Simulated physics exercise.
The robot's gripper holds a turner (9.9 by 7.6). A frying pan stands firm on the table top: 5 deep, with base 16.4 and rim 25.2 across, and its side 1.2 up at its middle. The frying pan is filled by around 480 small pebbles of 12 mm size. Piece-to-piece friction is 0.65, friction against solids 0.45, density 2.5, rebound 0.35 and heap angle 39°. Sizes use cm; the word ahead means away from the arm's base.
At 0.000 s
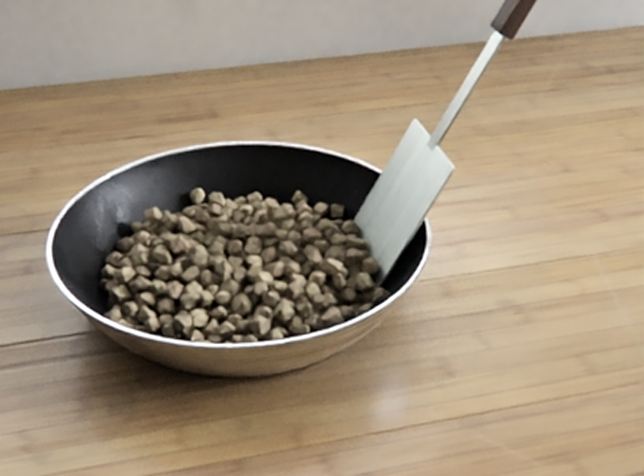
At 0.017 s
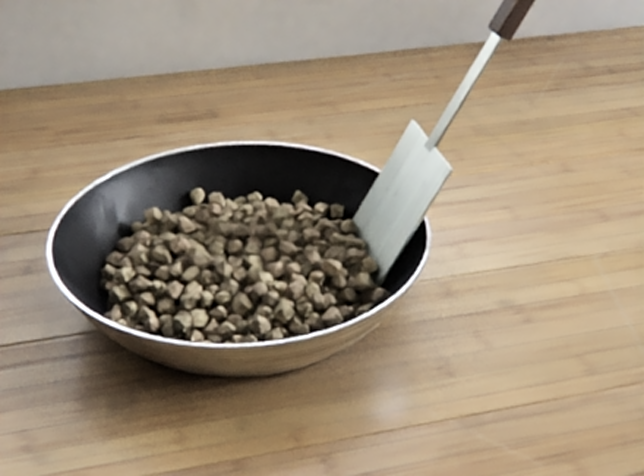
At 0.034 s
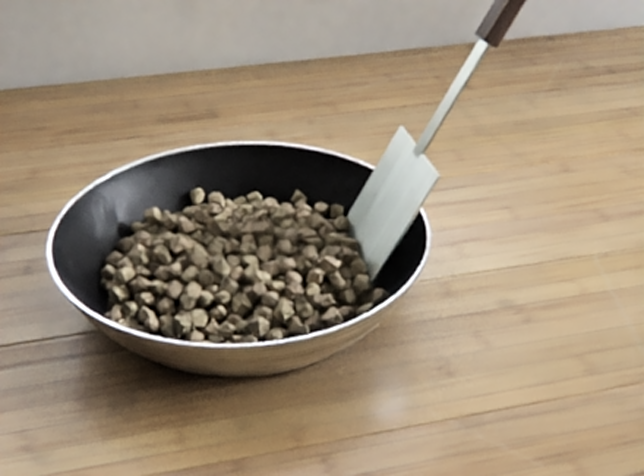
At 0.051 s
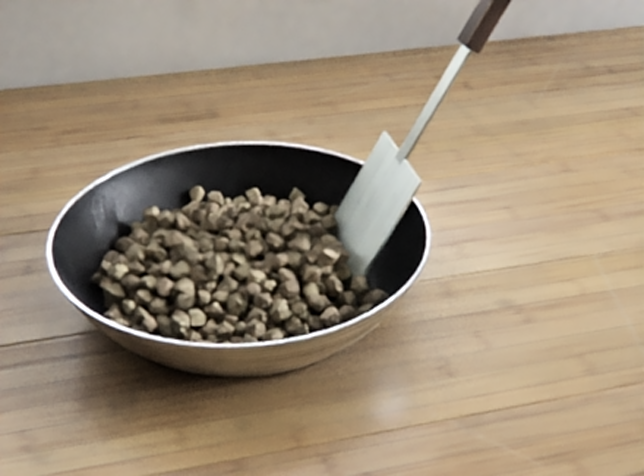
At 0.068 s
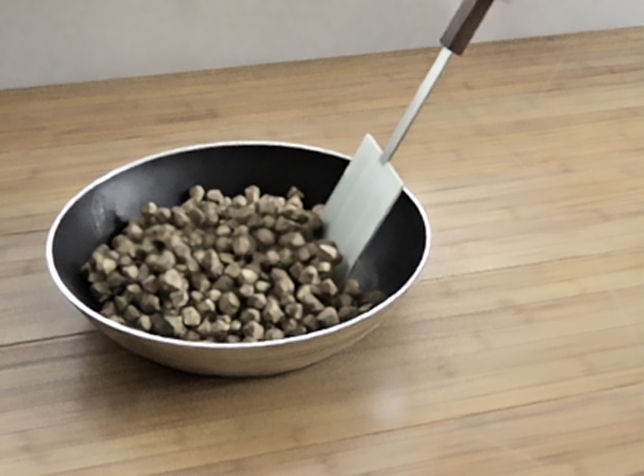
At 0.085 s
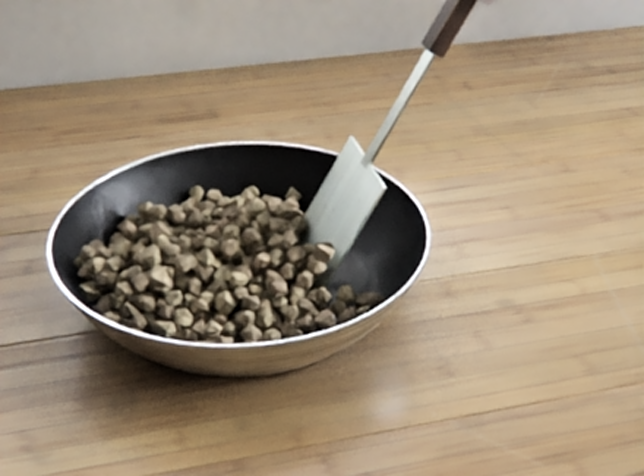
In a black frying pan, a turner pushes a heap of small brown pebbles left.
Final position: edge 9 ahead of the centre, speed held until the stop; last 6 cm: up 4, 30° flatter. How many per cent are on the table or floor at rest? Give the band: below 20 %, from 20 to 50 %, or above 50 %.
From 20 to 50 %.
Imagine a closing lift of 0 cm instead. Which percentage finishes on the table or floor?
15 %.
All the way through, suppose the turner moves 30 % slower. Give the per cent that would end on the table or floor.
It would be roughly 20 percent.
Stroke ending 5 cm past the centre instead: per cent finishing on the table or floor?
It would come to roughly 5 percent.
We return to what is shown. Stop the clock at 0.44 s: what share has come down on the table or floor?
I'd say close to 20 in a hundred.
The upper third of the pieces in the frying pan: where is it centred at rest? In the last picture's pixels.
You'll find it at about (141, 282).
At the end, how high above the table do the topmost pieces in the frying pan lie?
About 5.5 centimetres.
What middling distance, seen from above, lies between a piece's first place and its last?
The value is roughly 5 cm.
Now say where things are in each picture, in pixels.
In the first frame, turner top edge at (434, 142), sloping 61°; upper third of the load around (244, 258), from x 110 to 380, top at y 195; 481 in the frying pan.
In the second frame, turner top edge at (432, 144), sloping 61°; upper third of the load around (244, 258), from x 110 to 380, top at y 195.
In the third frame, turner top edge at (420, 150), sloping 61°; upper third of the load around (250, 256), from x 110 to 380, top at y 195.
In the fourth frame, turner top edge at (402, 156), sloping 61°; upper third of the load around (238, 256), from x 100 to 380, top at y 195.
In the fifth frame, turner top edge at (385, 158), sloping 61°; upper third of the load around (224, 255), from x 90 to 380, top at y 195.
In the sixth frame, turner top edge at (368, 160), sloping 61°; upper third of the load around (210, 257), from x 85 to 375, top at y 195; 481 in the frying pan.
By 0.15 s, sloping 61°, highest piece 7 above the table; 481 in the frying pan.
By 0.21 s, sloping 50°, highest piece 8 above the table; 475 in the frying pan, 6 on the blade or in flight.
By 0.44 s, sloping 31°, highest piece 15 above the table; 343 in the frying pan, 94 on the table or floor, 44 on the blade or in flight.
By 1.49 s, sloping 31°, highest piece 6 above the table; 343 in the frying pan, 138 on the table or floor.
Final count, 343 in the frying pan, 138 on the table or floor. That is 29 % on the table or floor.
